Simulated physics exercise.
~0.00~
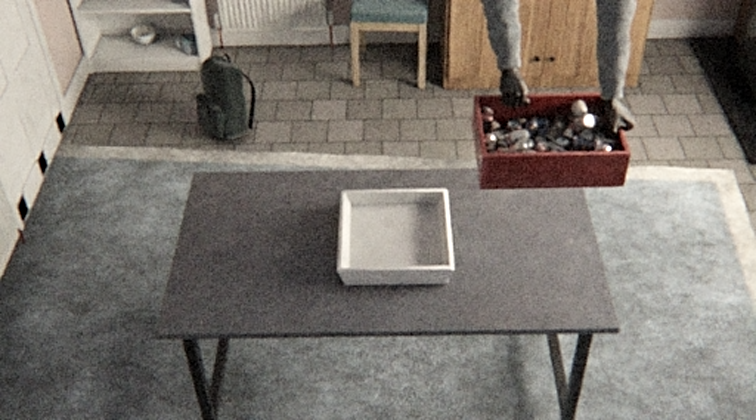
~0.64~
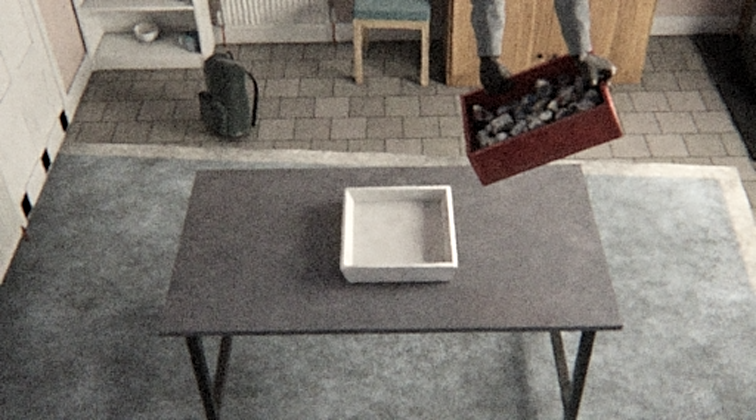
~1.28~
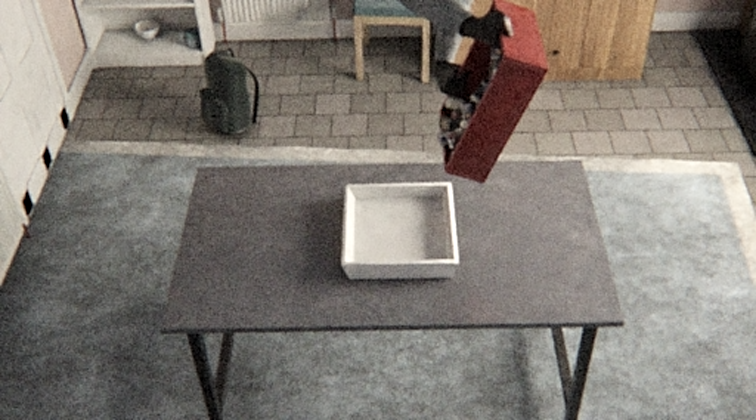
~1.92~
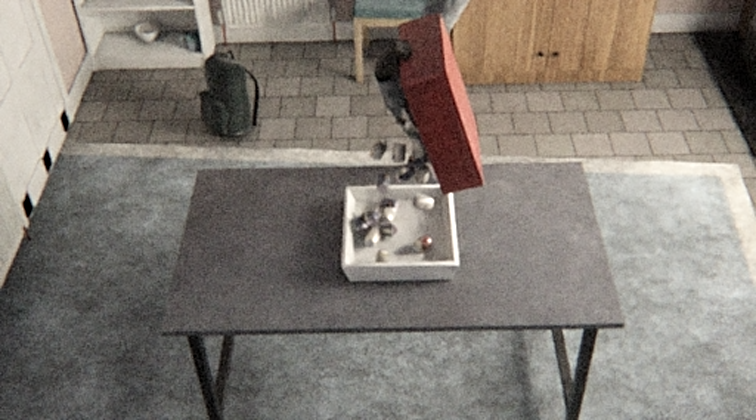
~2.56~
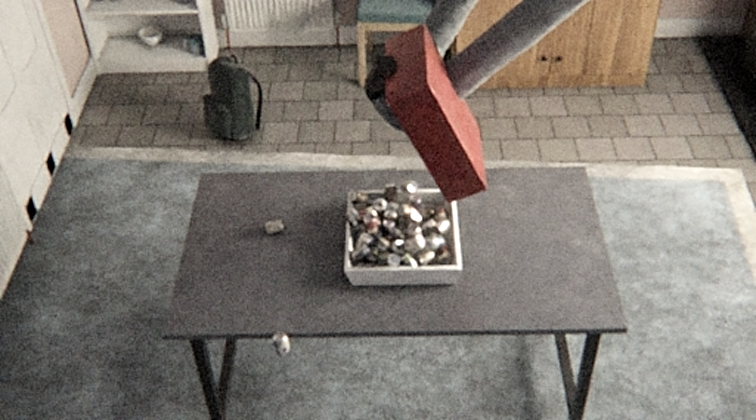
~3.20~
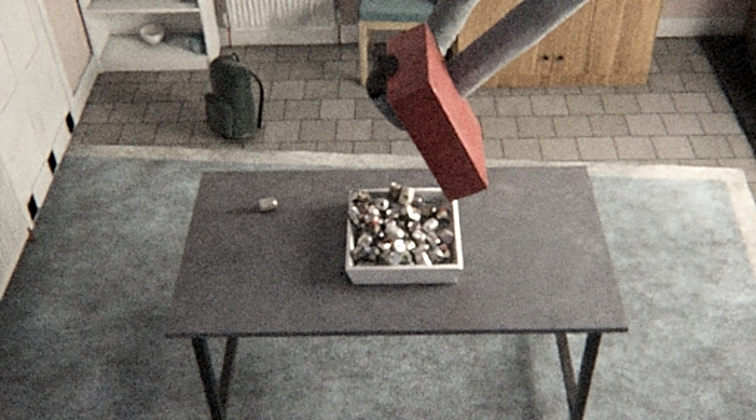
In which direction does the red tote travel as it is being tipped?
The red tote moves to the left, ending up tipped over the white carton.
A red tote tips over a white carton, filling it while a few cans spill.
